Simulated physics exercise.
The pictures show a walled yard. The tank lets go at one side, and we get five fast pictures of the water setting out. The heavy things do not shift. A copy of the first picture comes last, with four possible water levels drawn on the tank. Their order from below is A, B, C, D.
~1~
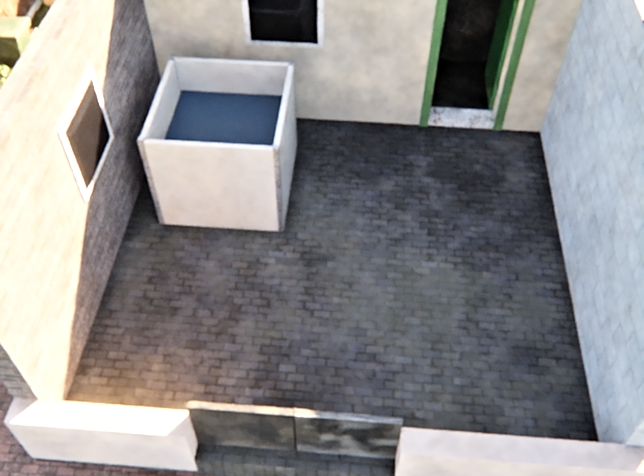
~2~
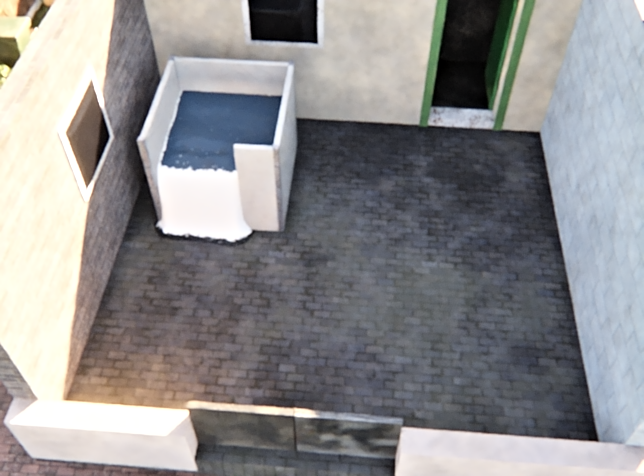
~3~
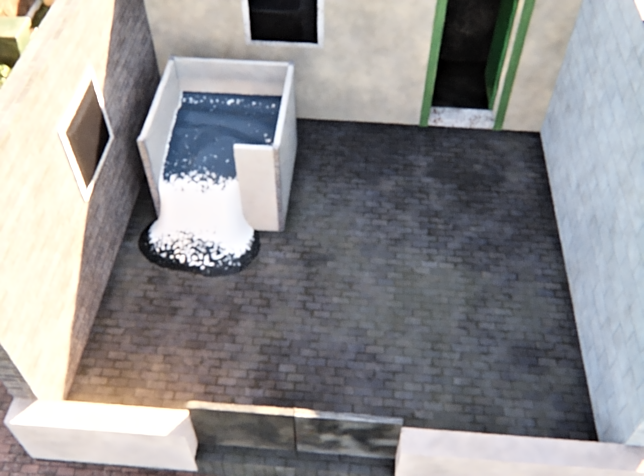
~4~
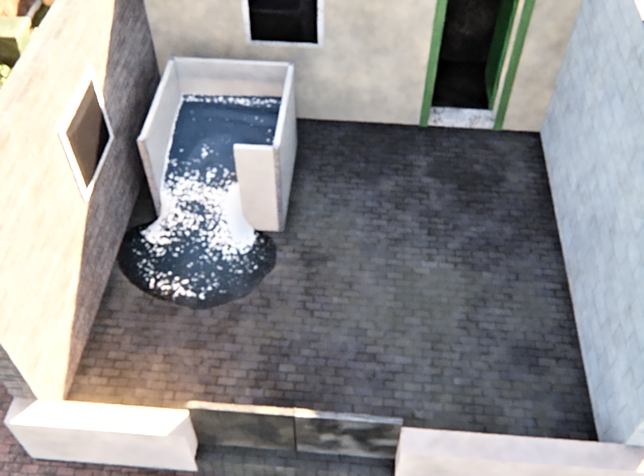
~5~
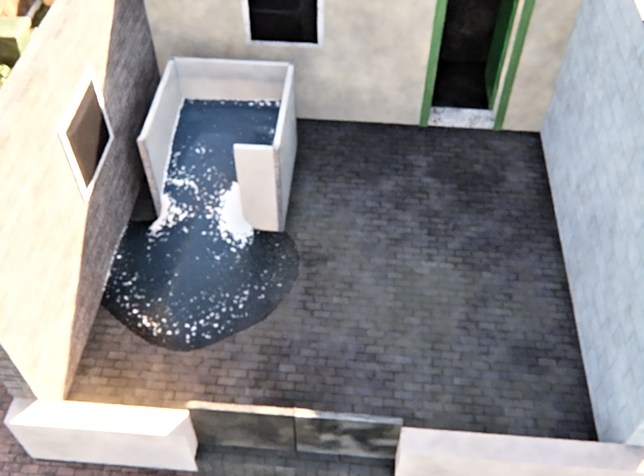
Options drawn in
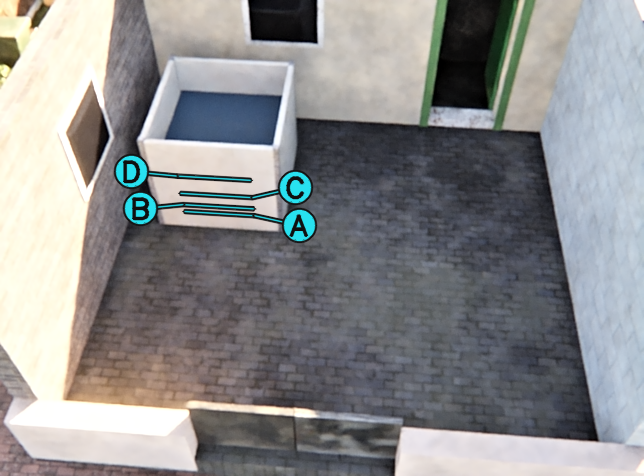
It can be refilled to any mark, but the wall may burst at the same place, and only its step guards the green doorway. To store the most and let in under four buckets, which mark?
The answer is line D.
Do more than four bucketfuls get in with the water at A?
No.
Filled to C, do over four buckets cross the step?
No, not at all.
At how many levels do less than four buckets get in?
All of the four.
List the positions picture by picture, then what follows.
Water in the tank at rest, its middle at (225, 131); foot of the green doorway at (460, 127); shut gate at (295, 417), in the first frame.
In the second frame, 1 % of the ground under water, visible out to (245, 232).
In the third frame, 4 % of the ground under water, visible out to (239, 264).
In the fourth frame, 7 % of the ground under water, visible out to (205, 300).
In the fifth frame, 13 % of the ground under water, visible out to (189, 341).
In cyan, A at (219, 213); B at (218, 206); C at (216, 195); D at (213, 178); from the bottom up A, B, C, D.
Choosing A, nothing gets over.
Choosing B, nothing gets over.
Choosing C, nothing gets over.
Choosing D, a splash gets over, under a bucket.
